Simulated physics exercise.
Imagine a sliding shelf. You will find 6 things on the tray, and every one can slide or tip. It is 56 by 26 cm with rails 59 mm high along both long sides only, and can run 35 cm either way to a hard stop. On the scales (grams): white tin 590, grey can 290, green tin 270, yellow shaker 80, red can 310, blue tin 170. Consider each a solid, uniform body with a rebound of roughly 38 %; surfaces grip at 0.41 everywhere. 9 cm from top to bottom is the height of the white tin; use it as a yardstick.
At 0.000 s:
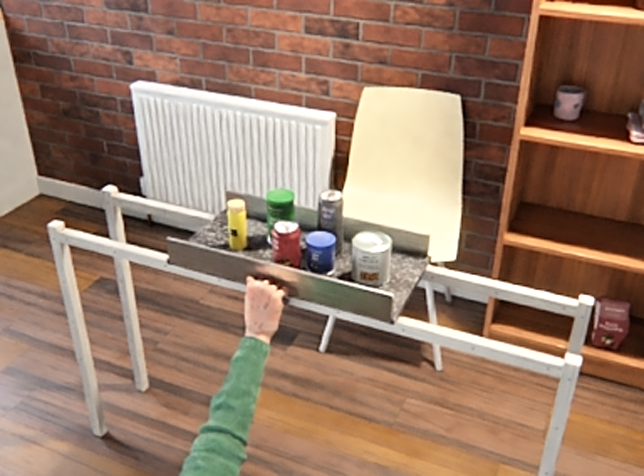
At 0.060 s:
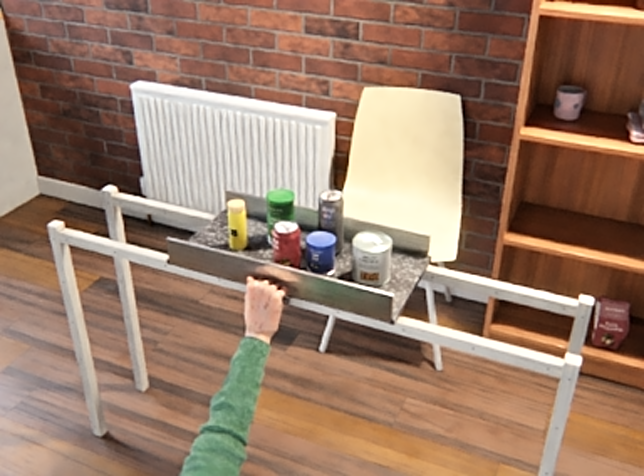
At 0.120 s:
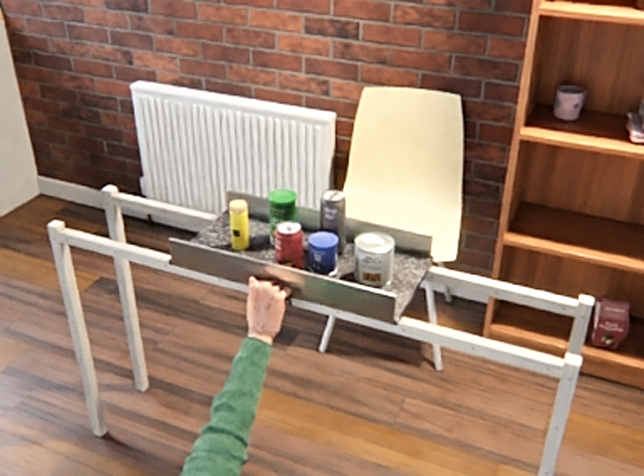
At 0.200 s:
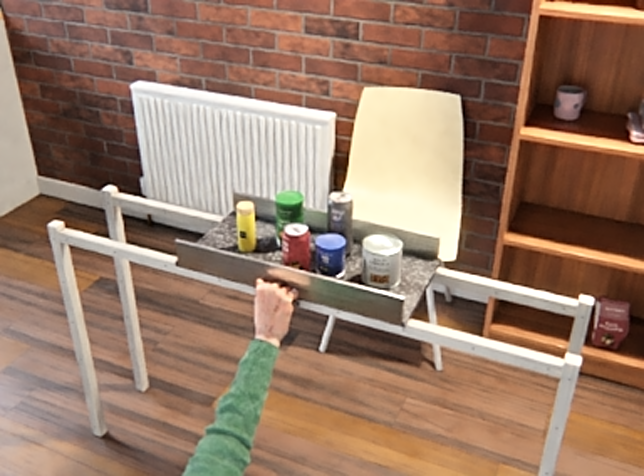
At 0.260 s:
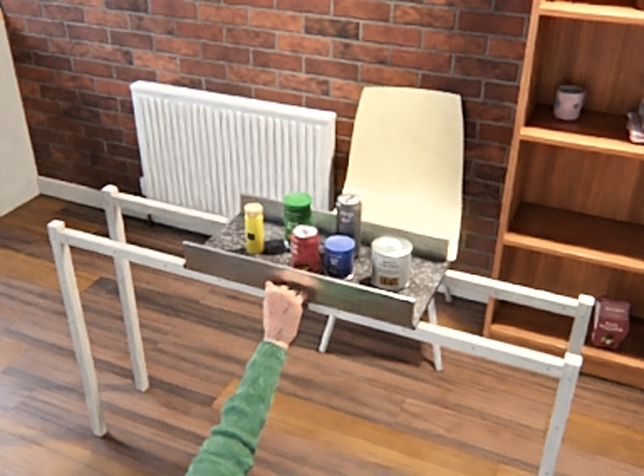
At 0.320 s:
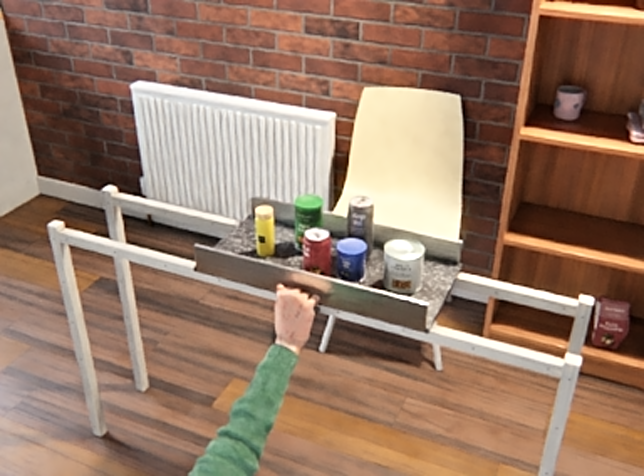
A shelf tray carrying six containers, among them a yellow shaker, a red can and a white tin, rests on white rails with a hand at its front edge. The green-sleeved arm then slides it a short way right, slowly at first, the containers riding along upright.
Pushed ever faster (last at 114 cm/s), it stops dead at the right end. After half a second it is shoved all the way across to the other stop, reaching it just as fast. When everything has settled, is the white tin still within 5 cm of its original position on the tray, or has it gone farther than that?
Moved away.
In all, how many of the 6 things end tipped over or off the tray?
The number here is 4.
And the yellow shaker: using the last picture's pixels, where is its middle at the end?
I'd put it at around (133, 212).
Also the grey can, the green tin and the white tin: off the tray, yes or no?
Outcome: The grey can departs its support; the green tin remains on its support; the white tin departs its support.
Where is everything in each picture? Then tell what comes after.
Tray midway; white tin (371, 259); grey can (330, 223), in the first frame.
Tray midway; yellow shaker (237, 225); red can (287, 250), in the second frame.
Tray moved 1 cm right; blue tin (323, 254); grey can (333, 223), in the third frame.
Tray moved 2 cm right; green tin (290, 220); yellow shaker (246, 227), in the fourth frame.
Tray moved 5 cm right; red can (305, 254); blue tin (339, 259), in the fifth frame.
Tray moved 8 cm right; white tin (403, 267); grey can (360, 229), in the sixth frame.
Around 1.02 s, tray moved 35 cm right; white tin now off the tray; yellow shaker on its side; red can on its side.
Around 2.02 s, tray moved 1 cm left; grey can now off the tray; yellow shaker on its side; red can on its side.
Finally (3.0 s), off the tray, white tin and grey can; on their side or leaning hard on the tray, yellow shaker and red can; the other 2 still in place (within 5 cm).
